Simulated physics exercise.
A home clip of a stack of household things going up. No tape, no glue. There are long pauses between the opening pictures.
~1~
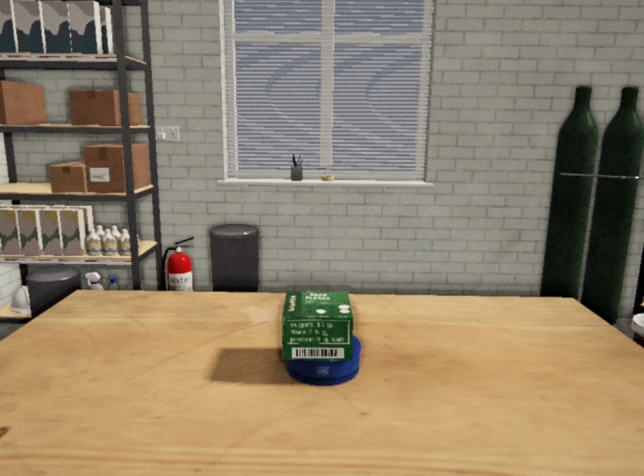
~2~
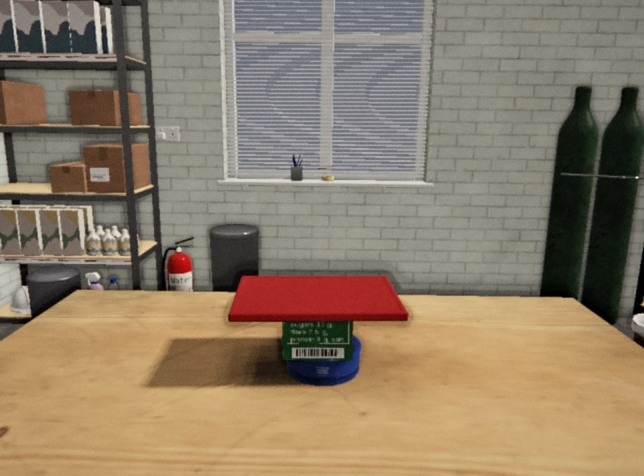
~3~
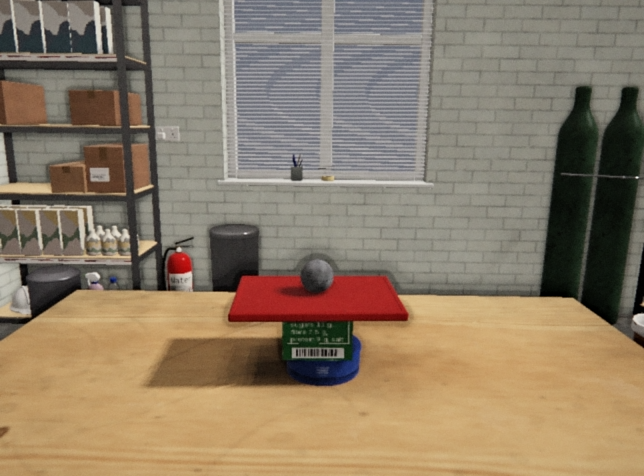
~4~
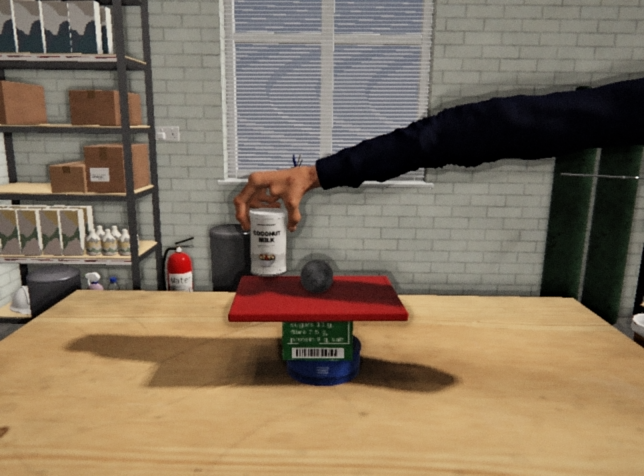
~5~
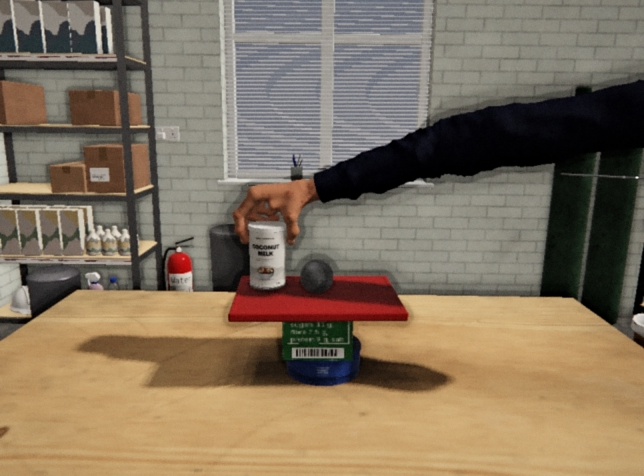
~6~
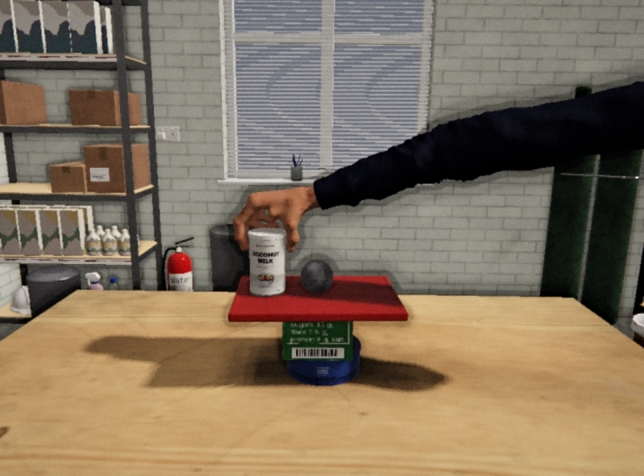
An arm in a dark sleeve reaches in from the right over a wooden table, seen from a fixed, slightly raised front view, with shelves, a window and green cylinders behind. On the table, a green box sits on a blue round object; a red board appears on top, then a grey ball at its middle. The hand lowers a white tin onto the board's left side and keeps holding it.
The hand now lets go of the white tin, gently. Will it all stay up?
It holds.
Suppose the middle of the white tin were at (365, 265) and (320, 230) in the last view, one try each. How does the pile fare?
First try: It keeps its balance; second try: It gives way.
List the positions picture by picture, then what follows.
The last thing is not in view yet, in the first picture.
The last thing is not in view yet; green box (317, 324), in the second picture.
The last thing is not in view yet, in the third picture.
On its way; white tin (269, 242); green box (317, 324), in the fourth picture.
On its way; white tin (267, 255), in the fifth picture.
Set down, still held; white tin (267, 262); green box (317, 324), in the sixth picture.
Then, 0.20 s past the last view, nothing moves.
Then, 0.60 s past the last view, white tin resting near (266, 262).
Finally, all 5 still in place. Final places as the last picture's camera would see them, white tin near (266, 262). The pile keeps its balance.
